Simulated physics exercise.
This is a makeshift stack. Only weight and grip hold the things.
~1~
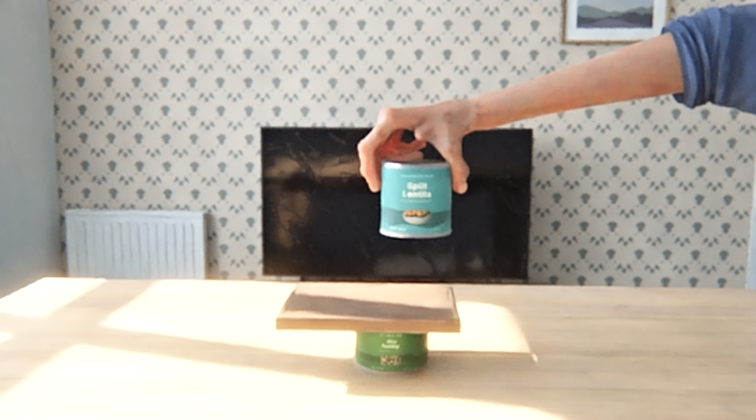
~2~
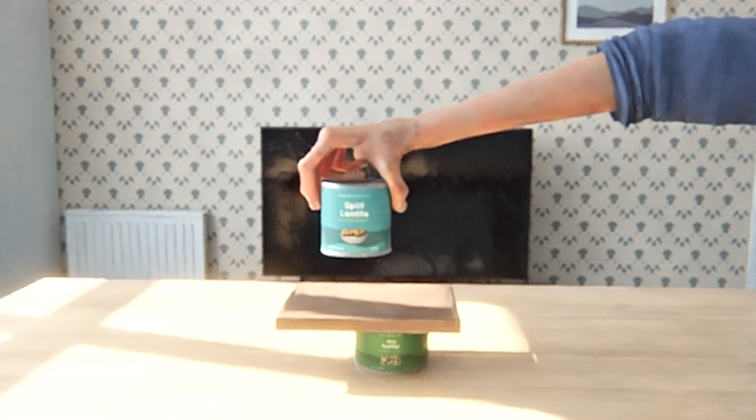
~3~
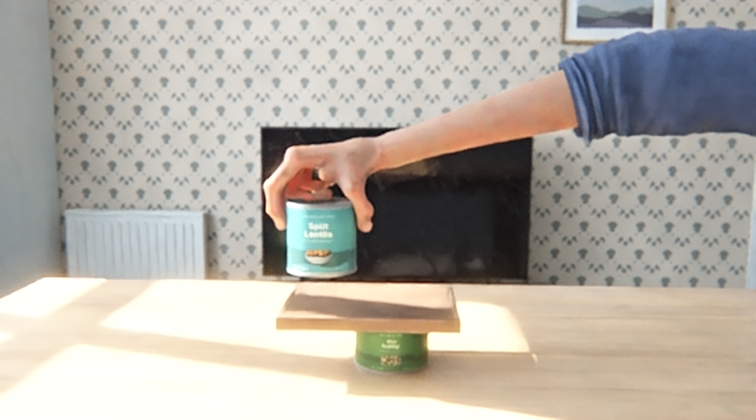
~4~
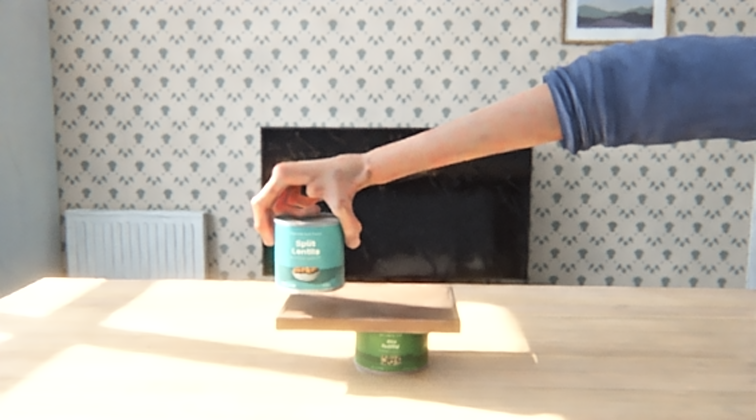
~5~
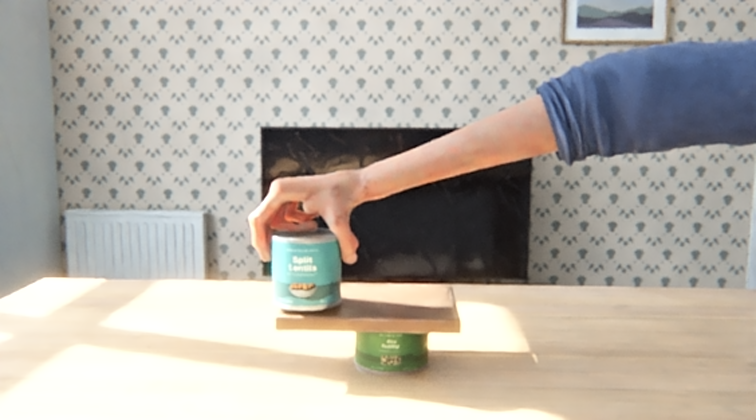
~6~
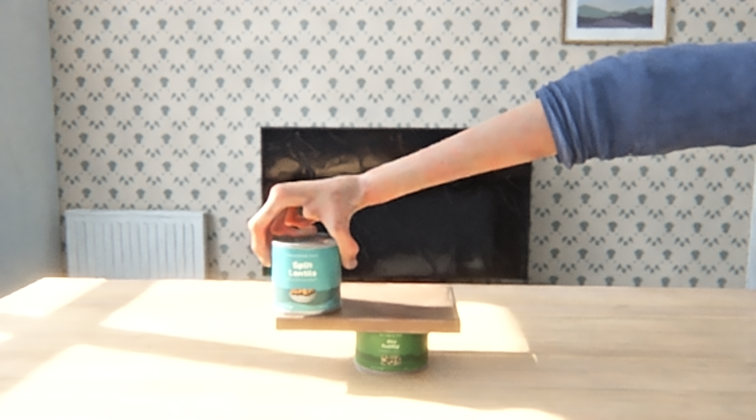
To begin with, a hand holds a turquoise tin in the air above a wooden board resting on a green tub on a table. The hand carries the tin left and downward, then sets it on the board's left end, with the fingers still gripping it.
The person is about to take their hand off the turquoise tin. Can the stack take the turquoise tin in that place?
As it turns out, it gives way.
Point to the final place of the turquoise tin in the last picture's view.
Around (208, 341).
Then, 0.30 s after the last picture, turquoise tin now fallen; brown lid tipped 47° from how it was.
Then, 0.50 s after the last picture, brown lid tipped 26° from how it was.
At rest, fallen, turquoise tin; moved from the start, brown lid; green tub in place. Seen from the same camera at the end, turquoise tin near (208, 341). The stack loses its balance.
